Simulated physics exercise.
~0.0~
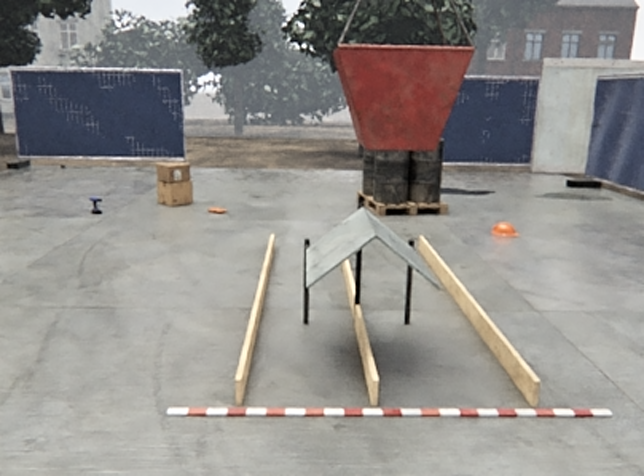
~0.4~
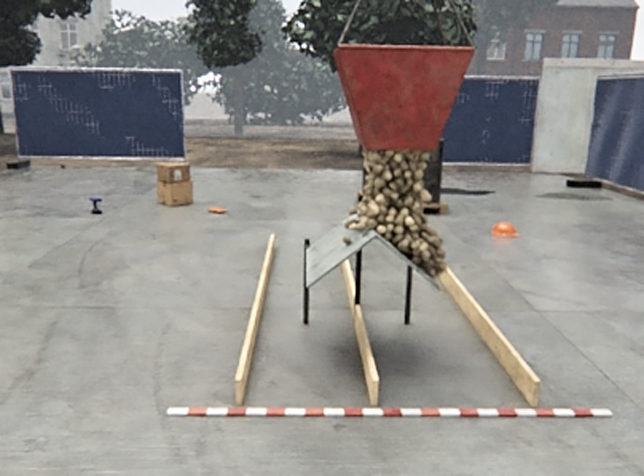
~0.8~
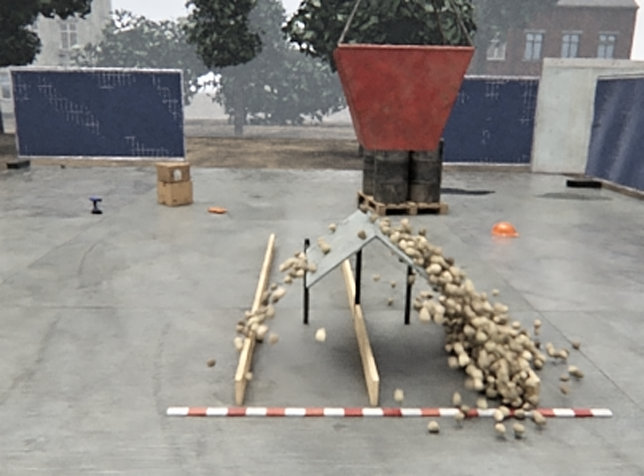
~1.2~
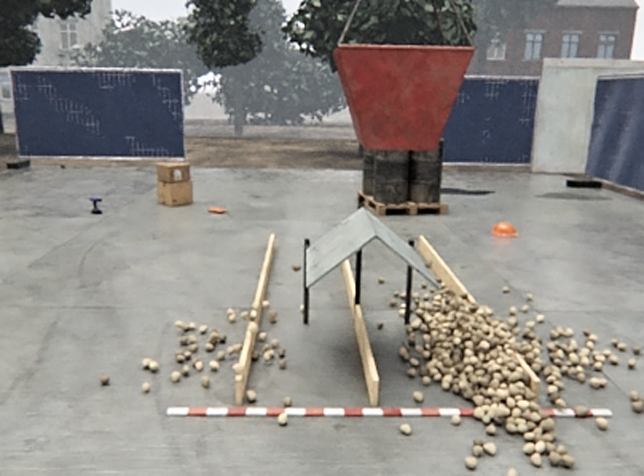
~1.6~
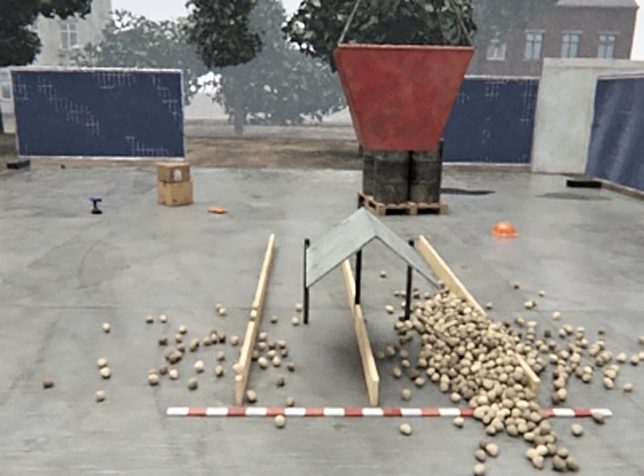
On a concrete yard, a red hopper dropped a load of rounded stones onto a peaked steel roof, and most slid down its right side, ending heaped between the planks there, with some scattered beyond them and a few strewn around the left plank.
